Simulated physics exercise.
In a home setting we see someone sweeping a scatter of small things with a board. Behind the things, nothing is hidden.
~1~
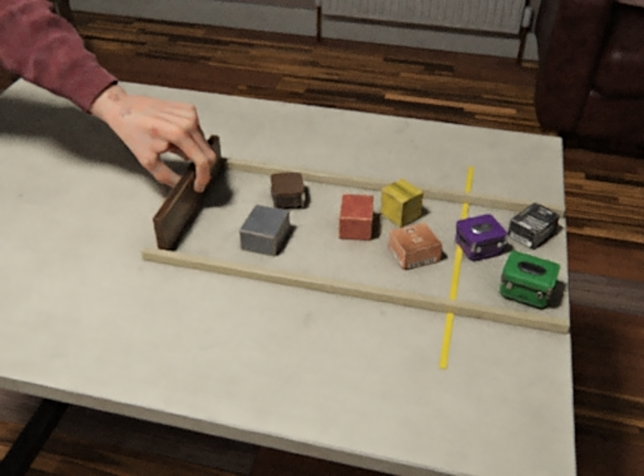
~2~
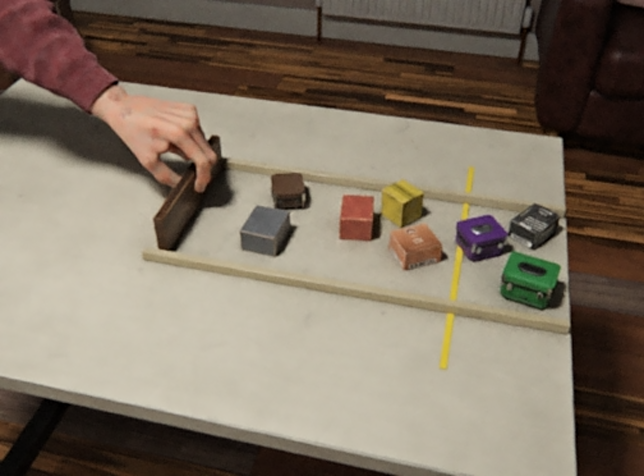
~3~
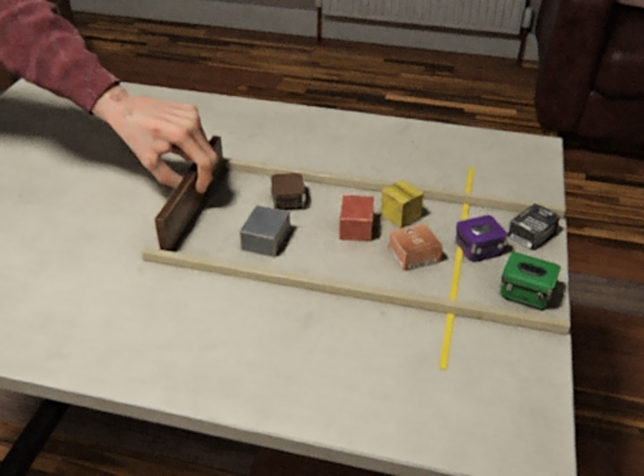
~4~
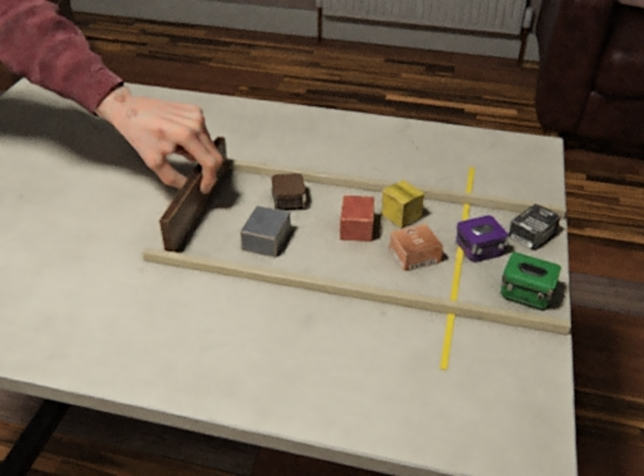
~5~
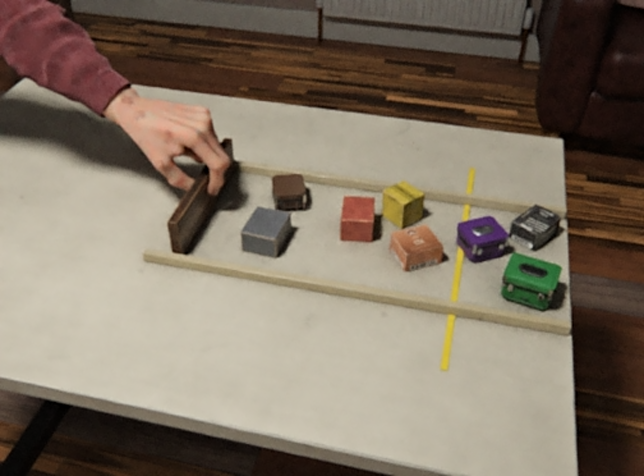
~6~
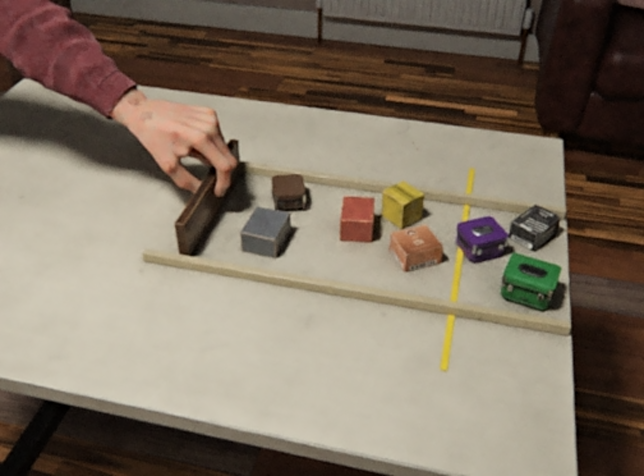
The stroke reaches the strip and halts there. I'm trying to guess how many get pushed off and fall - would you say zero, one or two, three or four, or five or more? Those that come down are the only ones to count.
After that push every one stays on the table.
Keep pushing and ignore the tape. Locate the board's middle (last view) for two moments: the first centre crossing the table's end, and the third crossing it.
Near (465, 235) first, near (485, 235) second.
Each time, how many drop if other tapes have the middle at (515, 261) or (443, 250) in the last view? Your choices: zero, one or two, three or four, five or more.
Result per position - first: Three or four, second: Not one.
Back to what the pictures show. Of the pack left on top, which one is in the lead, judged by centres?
Nearest at the end: The green case.
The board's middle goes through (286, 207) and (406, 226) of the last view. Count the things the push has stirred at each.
First 2, then 6.
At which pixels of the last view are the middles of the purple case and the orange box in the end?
Purple case: (554, 254); orange box: (519, 277).
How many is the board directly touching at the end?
That number would be 2.
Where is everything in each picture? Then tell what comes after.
Black box (534, 225); green case (529, 280); purple case (480, 238); board (191, 191); tape (459, 251), in the first frame.
Green case (529, 280); yellow box (402, 203), in the second frame.
Purple case (480, 238); grey block (266, 230), in the third frame.
Black box (535, 226); brown case (288, 193), in the fourth frame.
Green case (530, 282); orange box (416, 248), in the fifth frame.
Black box (535, 227); green case (530, 282); purple case (481, 240); board (211, 196); tape (460, 252), in the sixth frame.
Early on, none off yet; black box at rest near (535, 227); green case at rest near (530, 282); purple case at rest near (481, 240).
A while later, none off yet; black box at rest near (539, 225); green case at rest near (530, 282); purple case travelled about its own width near (518, 248).
Finally, the number that fall off is zero.
